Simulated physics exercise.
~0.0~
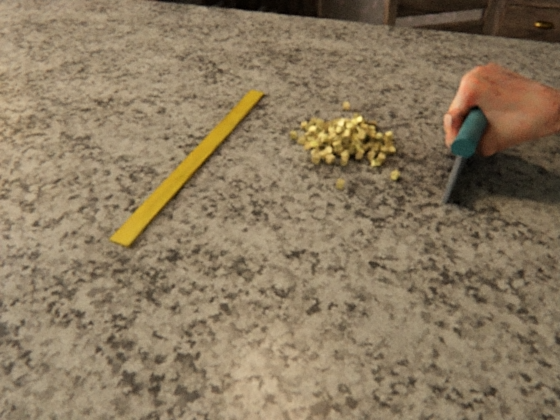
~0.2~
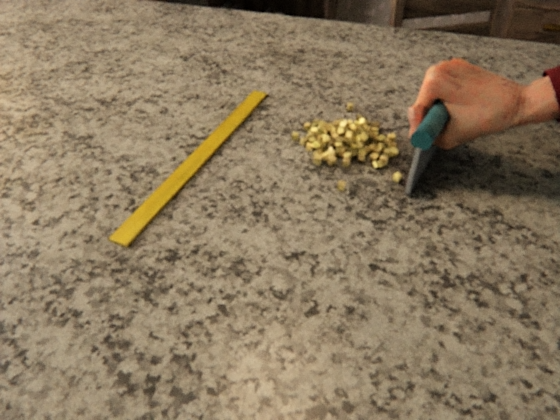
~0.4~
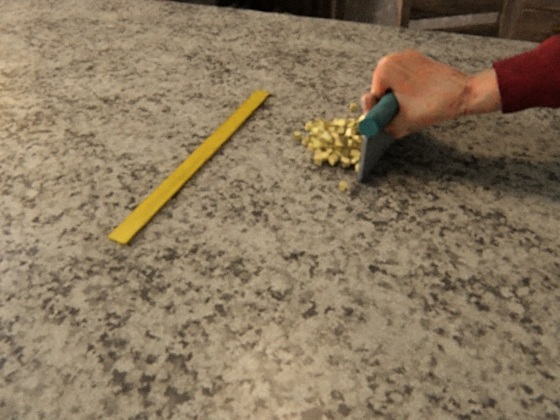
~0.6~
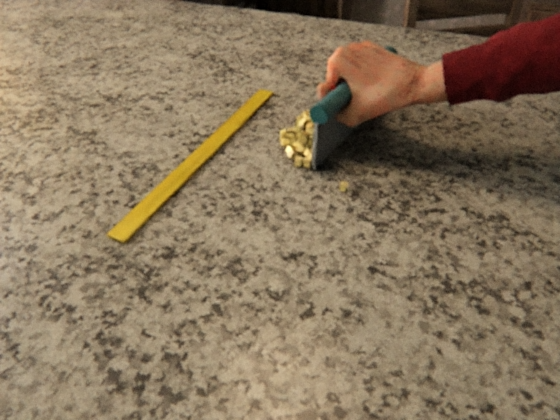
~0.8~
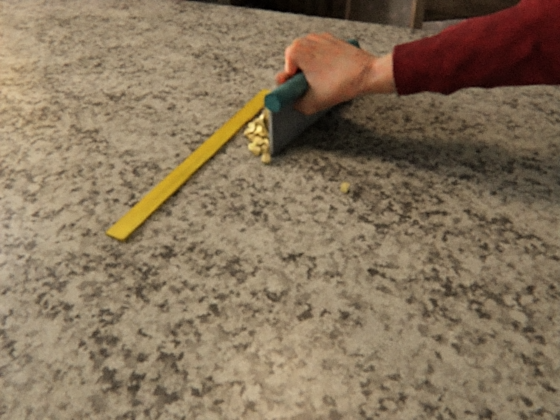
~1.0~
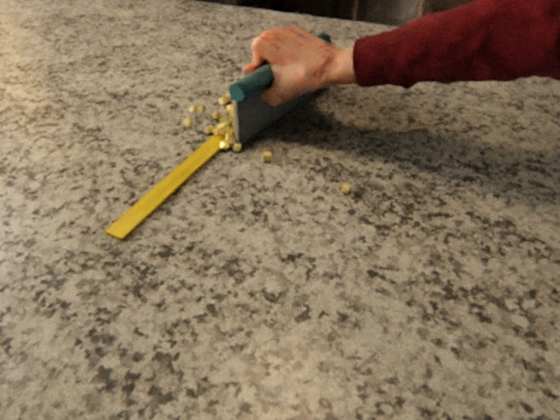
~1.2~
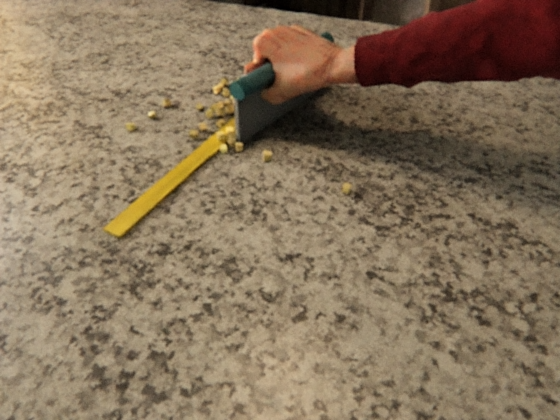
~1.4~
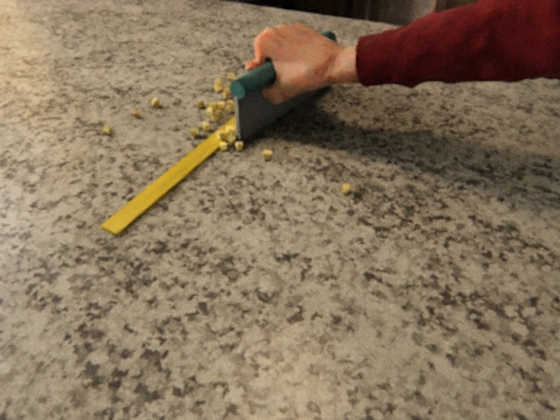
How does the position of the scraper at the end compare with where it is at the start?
At the start the scraper is on the right side of the countertop, to the right of the pile of cubes. By the end it is farther left and slightly farther up the view, at the upper end of the yellow strip.
